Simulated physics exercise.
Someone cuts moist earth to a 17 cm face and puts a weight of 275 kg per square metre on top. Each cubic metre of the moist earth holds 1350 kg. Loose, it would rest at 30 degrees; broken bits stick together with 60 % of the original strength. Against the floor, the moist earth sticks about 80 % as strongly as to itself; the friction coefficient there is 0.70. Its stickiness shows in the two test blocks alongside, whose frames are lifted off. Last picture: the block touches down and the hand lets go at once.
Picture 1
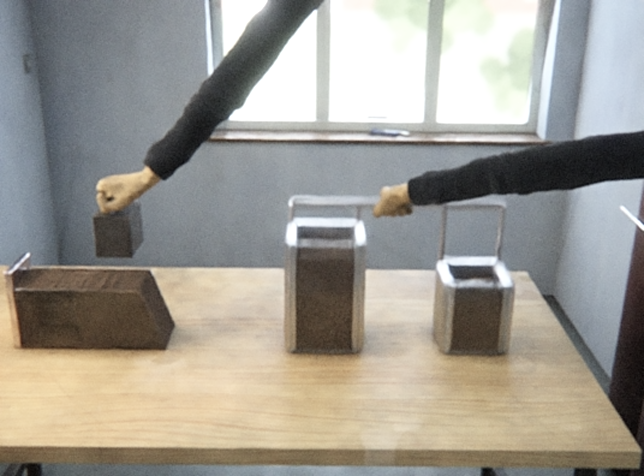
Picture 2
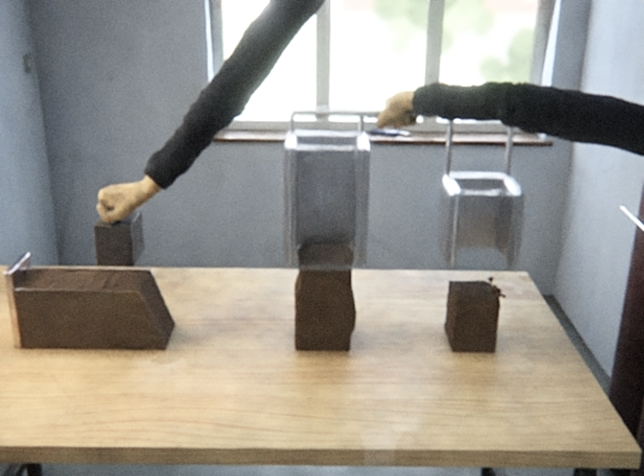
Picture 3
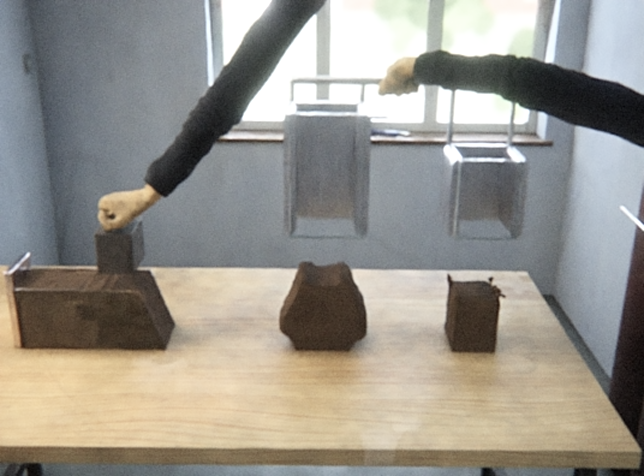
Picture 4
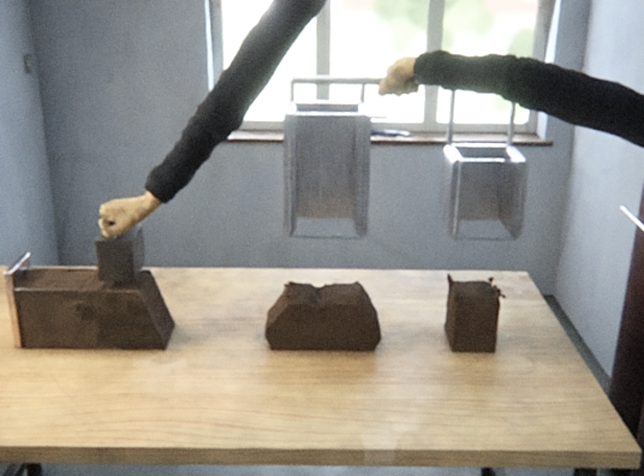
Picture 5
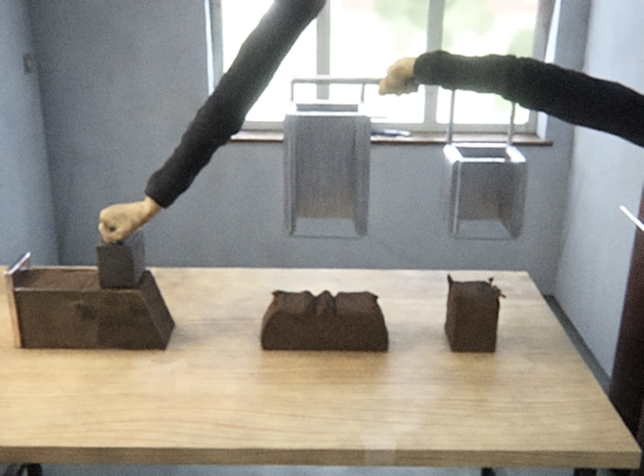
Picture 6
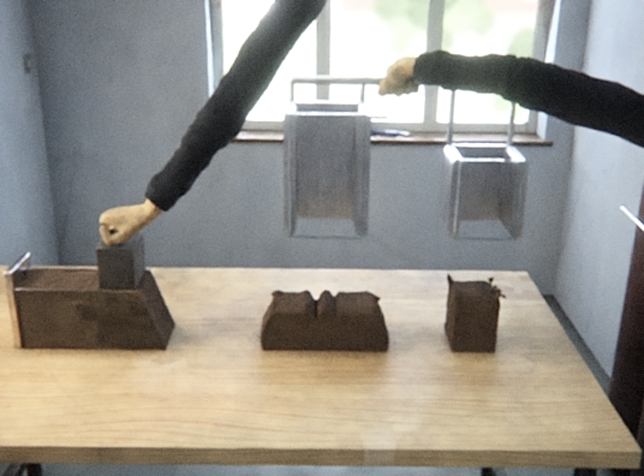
The clip shows one hand lifting two metal casings off dark earth blocks on a table; the taller block slumps and spreads while the smaller keeps its shape, and another hand lowers a dark cube onto earth at left.
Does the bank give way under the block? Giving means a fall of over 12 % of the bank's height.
Yes.
Then, 0.14 s after the last picture, the block is down by 10 % of the bank's height and stands upright.
Then, 0.32 s after the last picture, the block is down by 30 % of the bank's height and leans 4 degrees.
Then, 0.49 s after the last picture, the block is down by 43 % of the bank's height and leans 2 degrees.
Then, 0.66 s after the last picture, the block is down by 50 % of the bank's height and leans 9 degrees.
Then, 1.88 s after the last picture, at the end, the block is down by 55 % of the bank's height and leans 16 degrees.
